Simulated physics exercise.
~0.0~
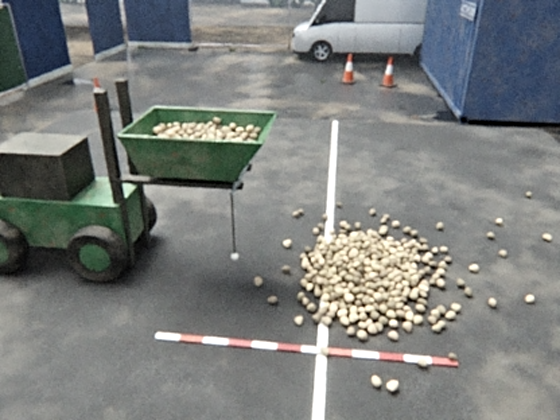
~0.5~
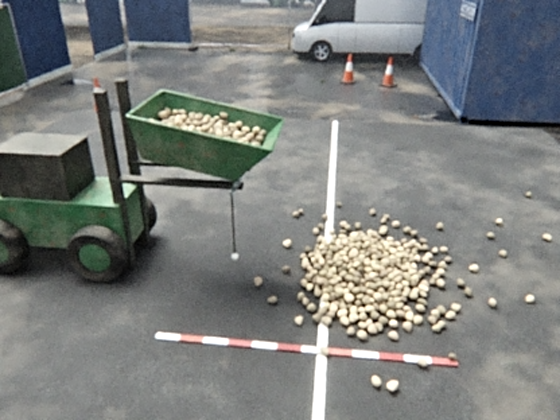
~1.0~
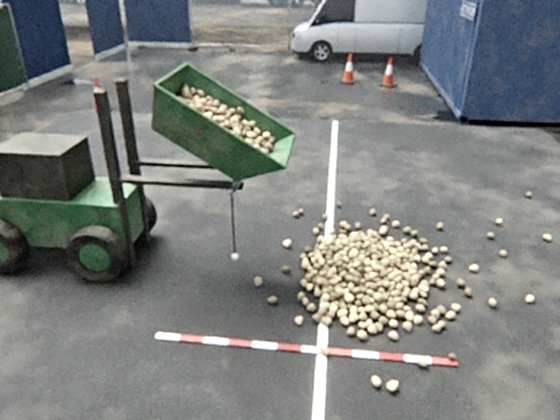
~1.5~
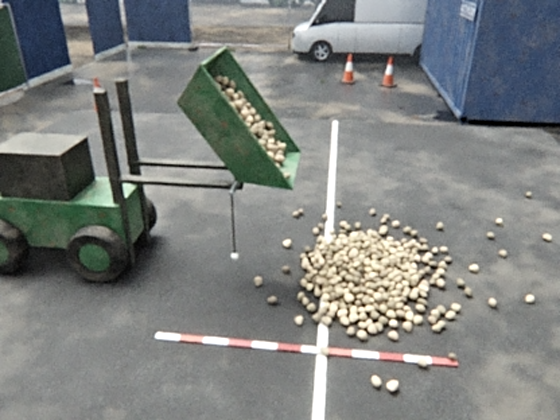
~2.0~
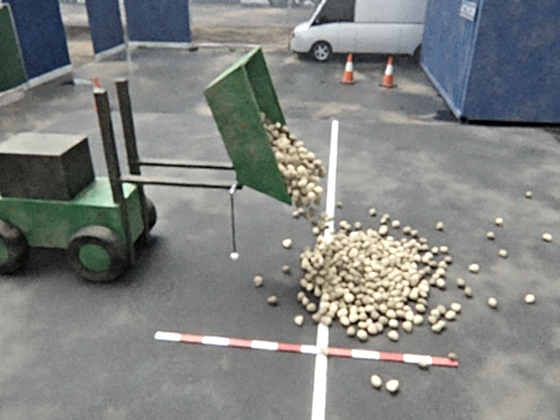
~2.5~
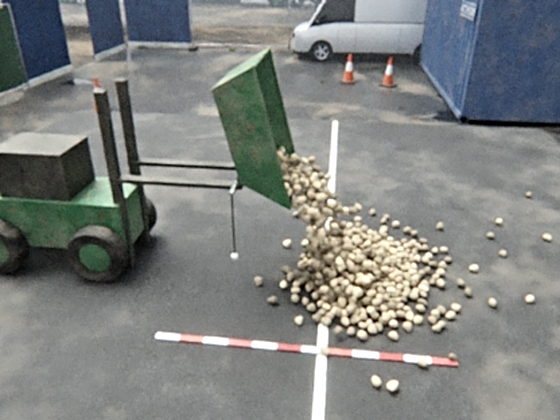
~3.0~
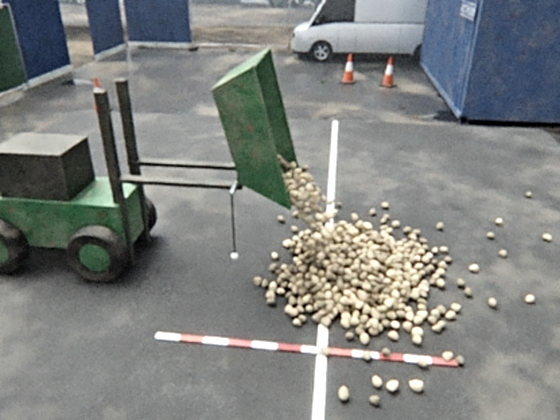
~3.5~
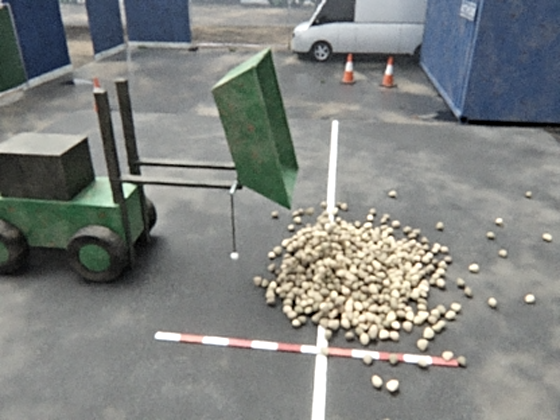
The video shows a green fork truck tilting its raised skip of pale cobbles steeply down to the right until they pour onto an existing pile, which widens across both sides of a white ground line, leaving the skip tipped and empty.
